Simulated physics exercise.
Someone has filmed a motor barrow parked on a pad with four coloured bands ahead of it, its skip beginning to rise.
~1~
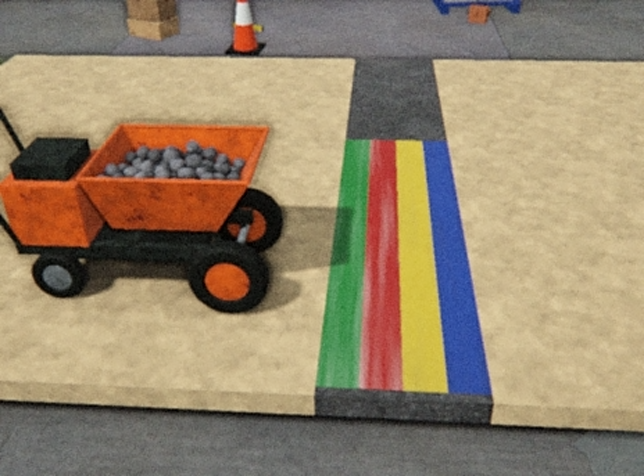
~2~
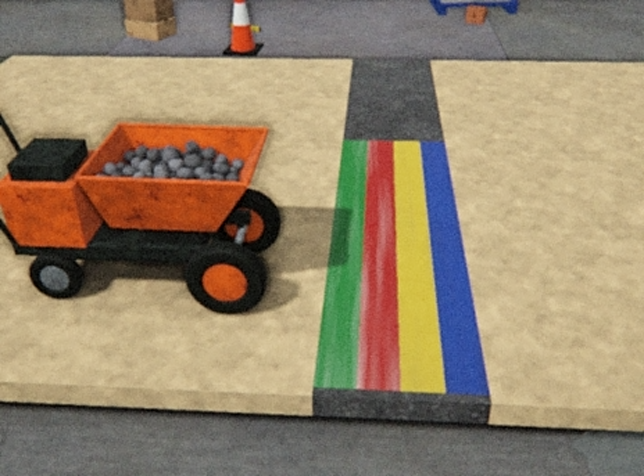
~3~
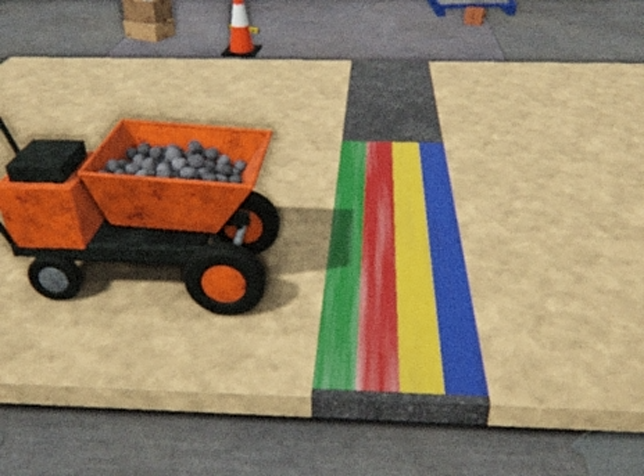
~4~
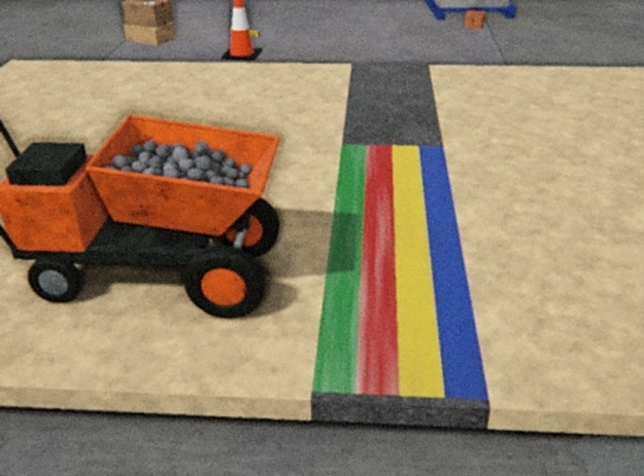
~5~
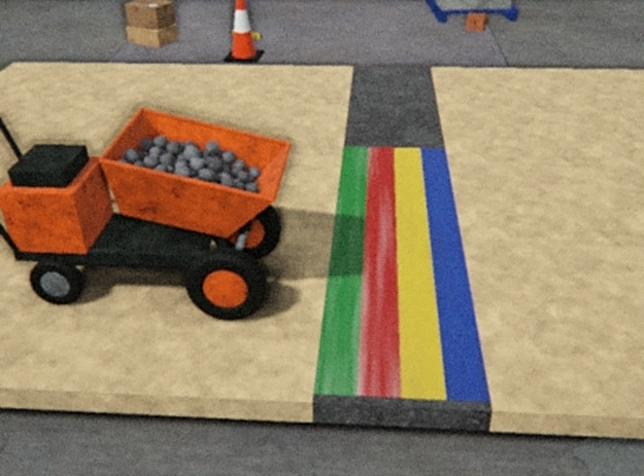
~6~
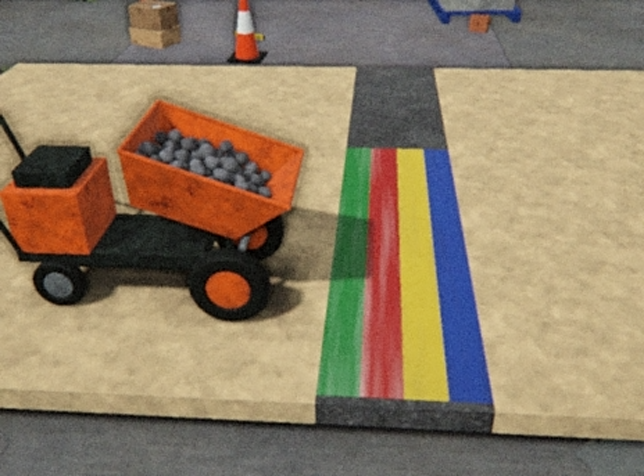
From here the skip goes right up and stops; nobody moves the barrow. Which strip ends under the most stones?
Most covered: The red band.
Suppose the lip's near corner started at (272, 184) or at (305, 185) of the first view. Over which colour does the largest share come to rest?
The first try: The red strip. The second: The strip in yellow.
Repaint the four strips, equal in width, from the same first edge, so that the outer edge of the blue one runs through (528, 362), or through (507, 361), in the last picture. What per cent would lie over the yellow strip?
In turn 10 and 20 in a hundred.
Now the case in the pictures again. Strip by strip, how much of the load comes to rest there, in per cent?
Green strip: 25 %, red strip: 35 %, yellow strip: 20 %, blue strip: 10 %.
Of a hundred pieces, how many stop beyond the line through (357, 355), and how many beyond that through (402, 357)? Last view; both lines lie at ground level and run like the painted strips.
About 70 and 30 per cent.
Soon after the last picture, skip tipped steeply; all in the skip.
A little later, skip tipped steeply; nearly all in the skip; a stray few over the green strip; a small part over the red strip.
Later still, skip tipped right over; about a quarter in the skip; a small part over the green strip; about a third over the red strip; about a quarter over the yellow strip; a small part over the blue strip.
By the end, skip tipped right over; a small part in the skip; about a quarter over the green strip; about a third over the red strip; about a quarter over the yellow strip; a small part over the blue strip; a stray few off the paint.
